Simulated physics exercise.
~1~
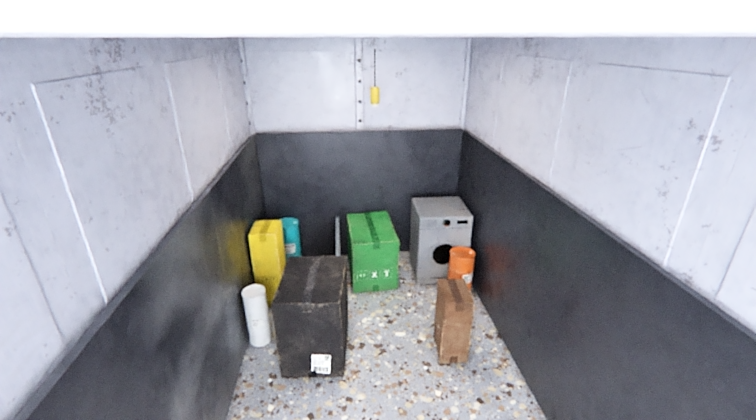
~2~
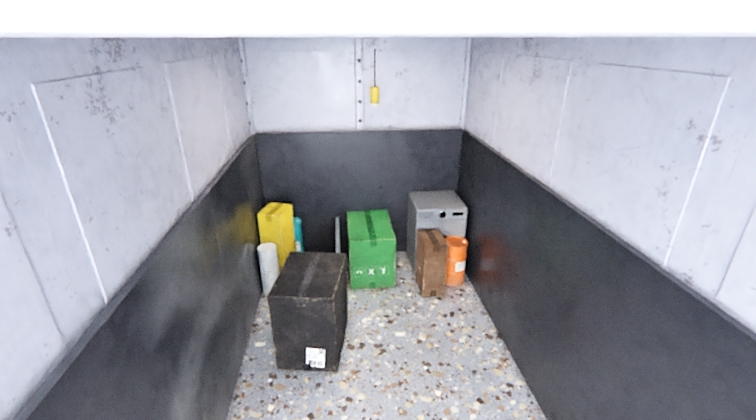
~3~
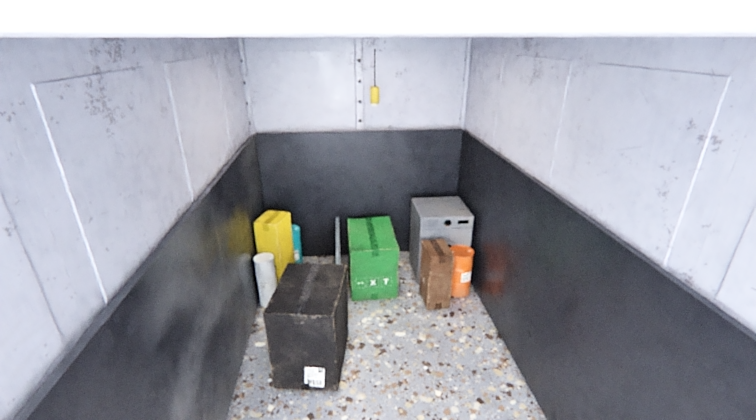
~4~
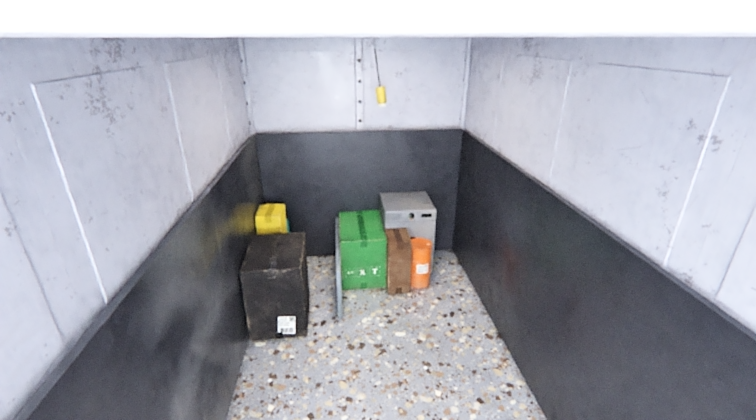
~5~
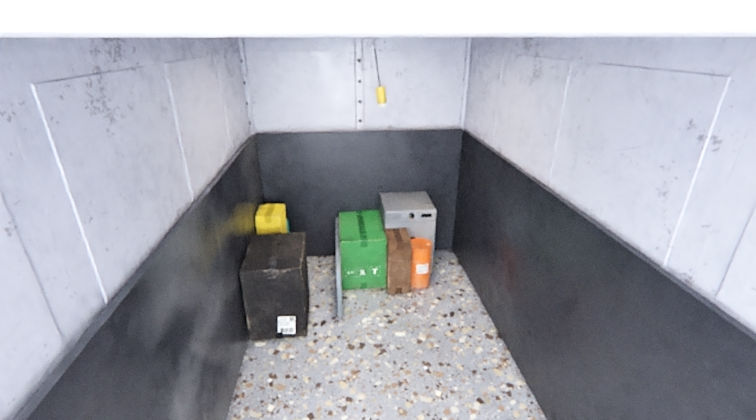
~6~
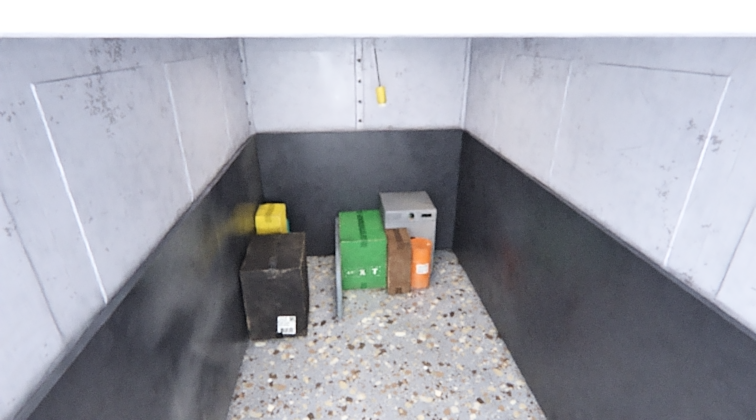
In a van's load bay with a speckled floor, boxes, canisters and a grey appliance first shift toward the bulkhead, then edge back slightly before sliding left, where everything settles, still upright, the black box near the left wall hiding the white canister and the yellow box behind it.
